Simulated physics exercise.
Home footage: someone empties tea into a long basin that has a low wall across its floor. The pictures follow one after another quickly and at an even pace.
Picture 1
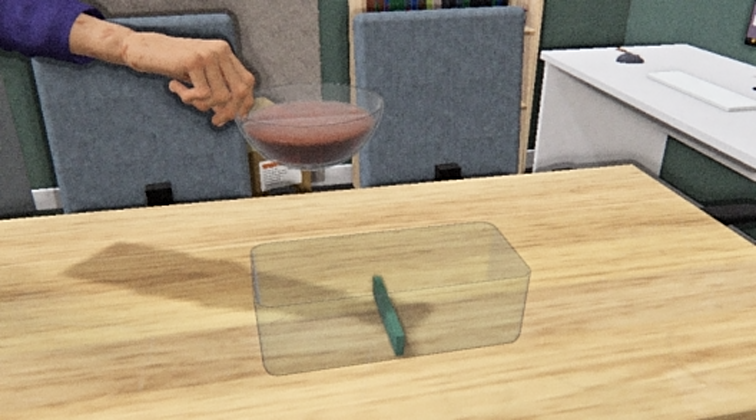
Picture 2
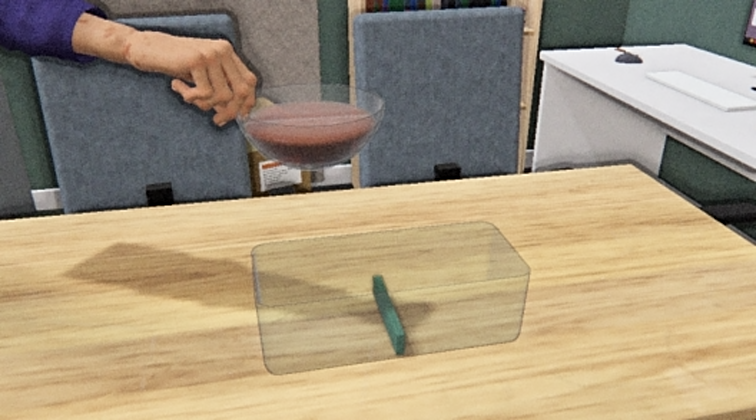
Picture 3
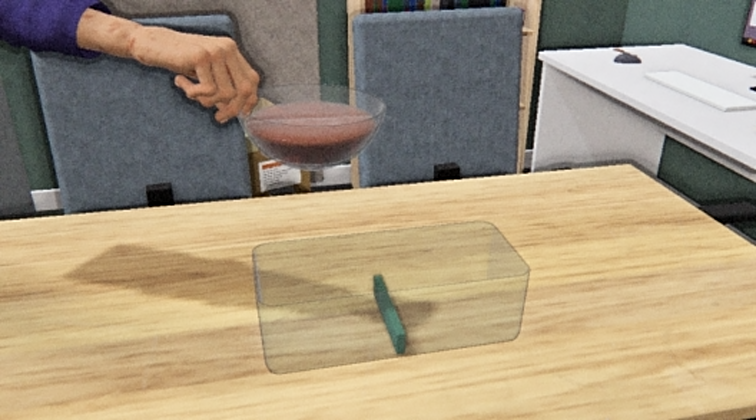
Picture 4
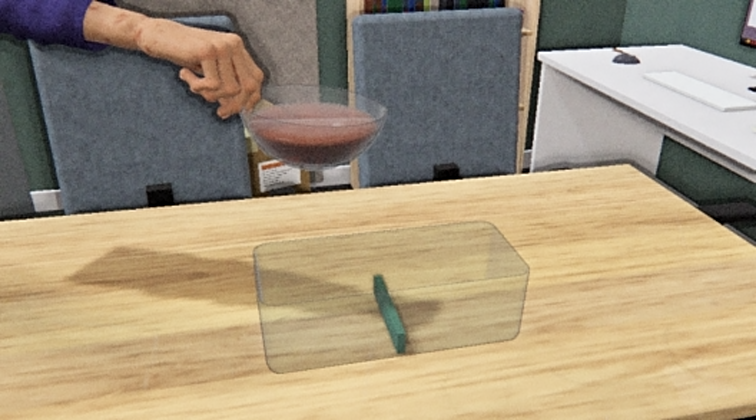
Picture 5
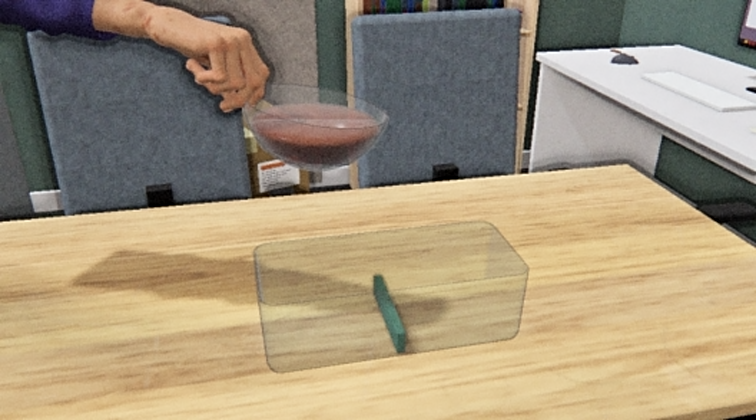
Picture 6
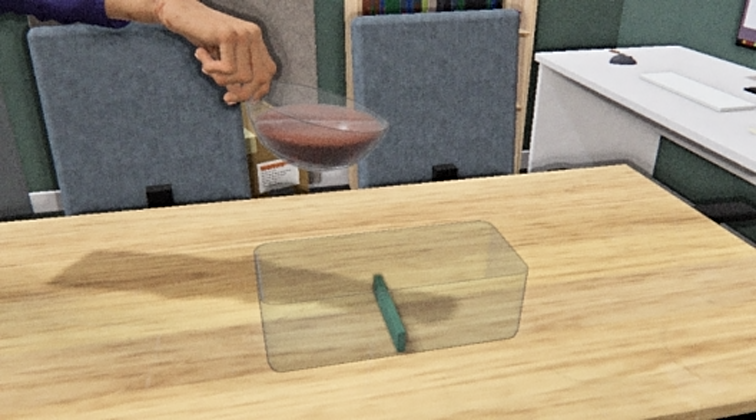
The video shows a hand holding a clear bowl of reddish-brown tea above a long transparent basin with a low green wall across its floor, on a wooden table; the hand gradually tilts the bowl slightly to the right.
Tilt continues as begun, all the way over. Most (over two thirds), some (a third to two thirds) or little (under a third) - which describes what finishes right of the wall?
Most.
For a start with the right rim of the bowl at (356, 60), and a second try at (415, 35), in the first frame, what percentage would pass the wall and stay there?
70 and 80 in a hundred.
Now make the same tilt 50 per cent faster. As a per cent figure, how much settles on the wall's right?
Roughly 70 in a hundred.
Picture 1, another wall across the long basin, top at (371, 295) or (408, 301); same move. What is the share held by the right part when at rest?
In order, near 90 and 65 in a hundred.
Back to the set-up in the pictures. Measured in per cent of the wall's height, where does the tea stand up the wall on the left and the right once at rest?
The left part 20 per cent, the right part 60.
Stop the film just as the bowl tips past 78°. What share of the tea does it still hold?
Some 25 in a hundred has yet to spill out.
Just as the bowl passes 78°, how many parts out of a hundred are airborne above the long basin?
Around 55 %.
A moment on, the bowl is tipped on its side and 23 per cent is still to pour, 0 is left of the wall and 24 right of it.
Next, the bowl is tipped right over and 0 per cent is still to pour, 18 is left of the wall and 78 right of it.
Then the bowl is tipped right over and 0 per cent is still to pour, 20 is left of the wall and 78 right of it.
Later the bowl is tipped right over and 0 per cent is still to pour, 20 is left of the wall and 78 right of it.
Finally, 20 per cent lies left of the wall, 78 right of it and 2 outside.
